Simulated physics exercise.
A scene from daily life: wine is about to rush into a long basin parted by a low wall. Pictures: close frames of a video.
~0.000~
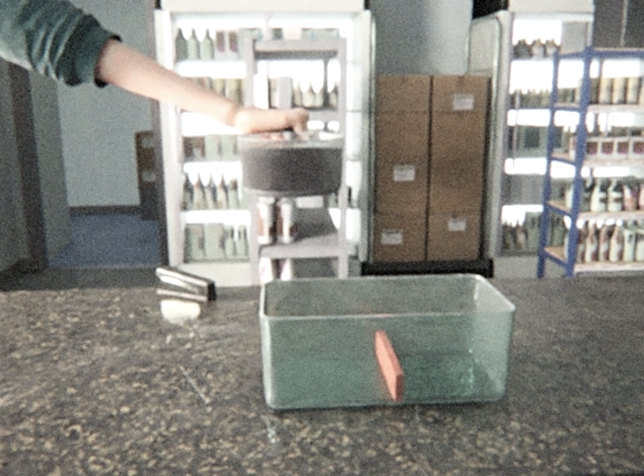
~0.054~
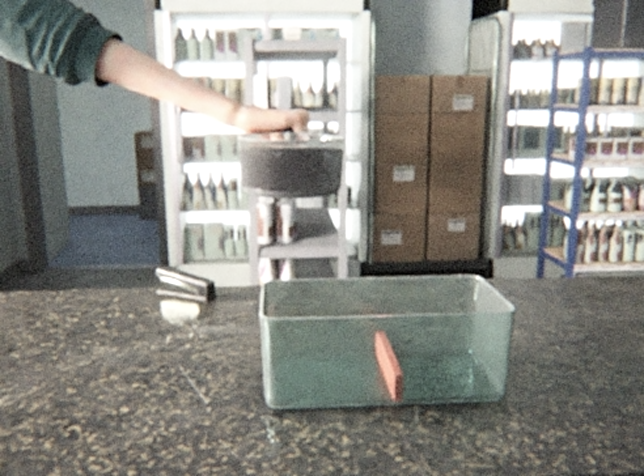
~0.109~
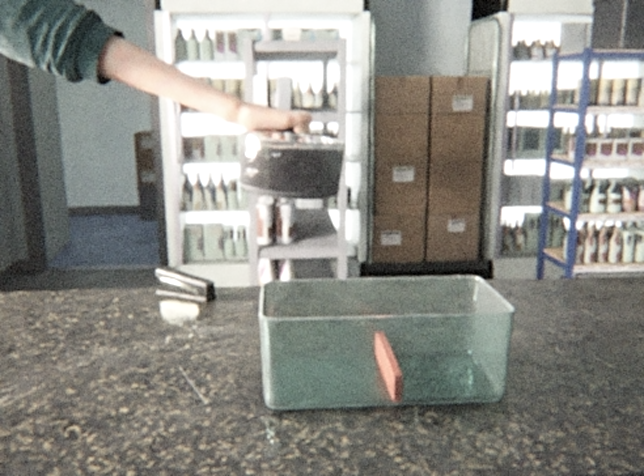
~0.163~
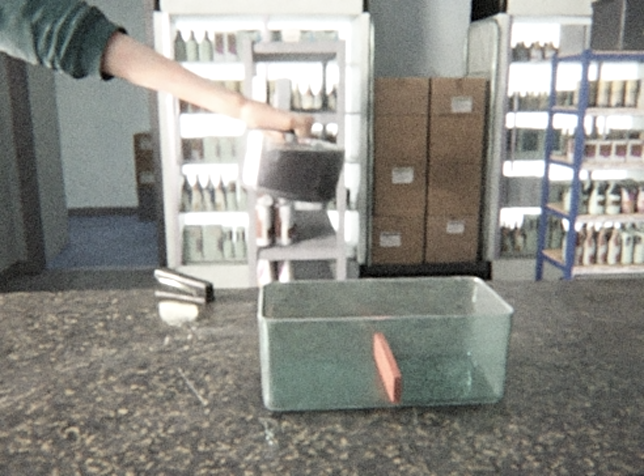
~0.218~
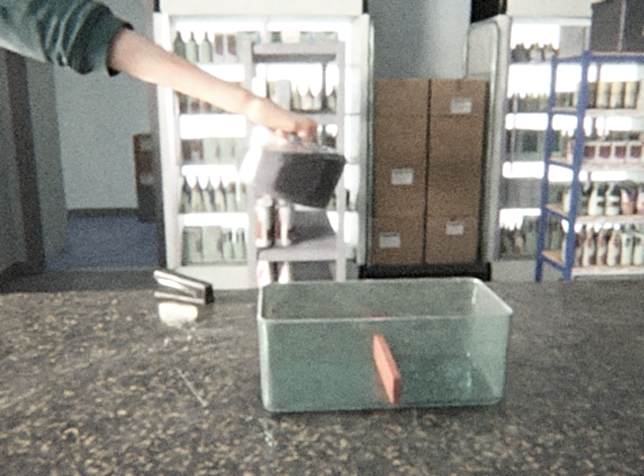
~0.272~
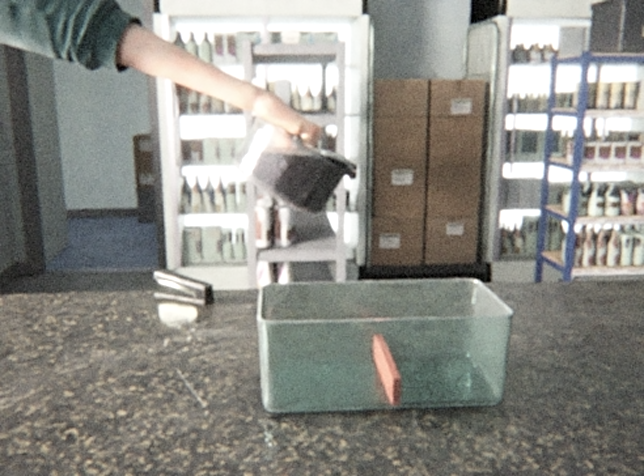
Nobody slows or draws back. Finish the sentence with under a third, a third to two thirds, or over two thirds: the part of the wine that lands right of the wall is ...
It is a third to two thirds.
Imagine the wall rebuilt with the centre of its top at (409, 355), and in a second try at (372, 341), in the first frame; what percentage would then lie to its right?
Record: Case 1 near 30 %, case 2 near 75 %.
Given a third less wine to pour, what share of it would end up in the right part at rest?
It works out near 35 percent.
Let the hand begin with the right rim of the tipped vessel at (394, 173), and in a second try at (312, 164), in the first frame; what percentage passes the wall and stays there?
It comes out at around 90 percent and then around 10 percent.
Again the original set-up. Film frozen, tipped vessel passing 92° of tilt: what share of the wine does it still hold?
Amount still in: Approx. 25 %.
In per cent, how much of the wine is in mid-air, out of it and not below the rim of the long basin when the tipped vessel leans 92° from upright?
Near 50 in a hundred.
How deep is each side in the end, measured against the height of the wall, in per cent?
The left reads 30 in a hundred and the right 50 in a hundred.
Then, 0.56 s in, the tilt is 92° and 27 per cent is still to pour, 4 is left of the wall and 20 right of it.
Then, 0.77 s in, the tilt is 106° and 5 per cent is still to pour, 26 is left of the wall and 60 right of it.
Then, 1.00 s in, the tilt is 106° and 0 per cent is still to pour, 38 is left of the wall and 59 right of it.
Then, 1.24 s in, the tilt is 106° and 0 per cent is still to pour, 39 is left of the wall and 60 right of it.
Finally, 39 per cent lies left of the wall, 60 right of it and 1 outside.
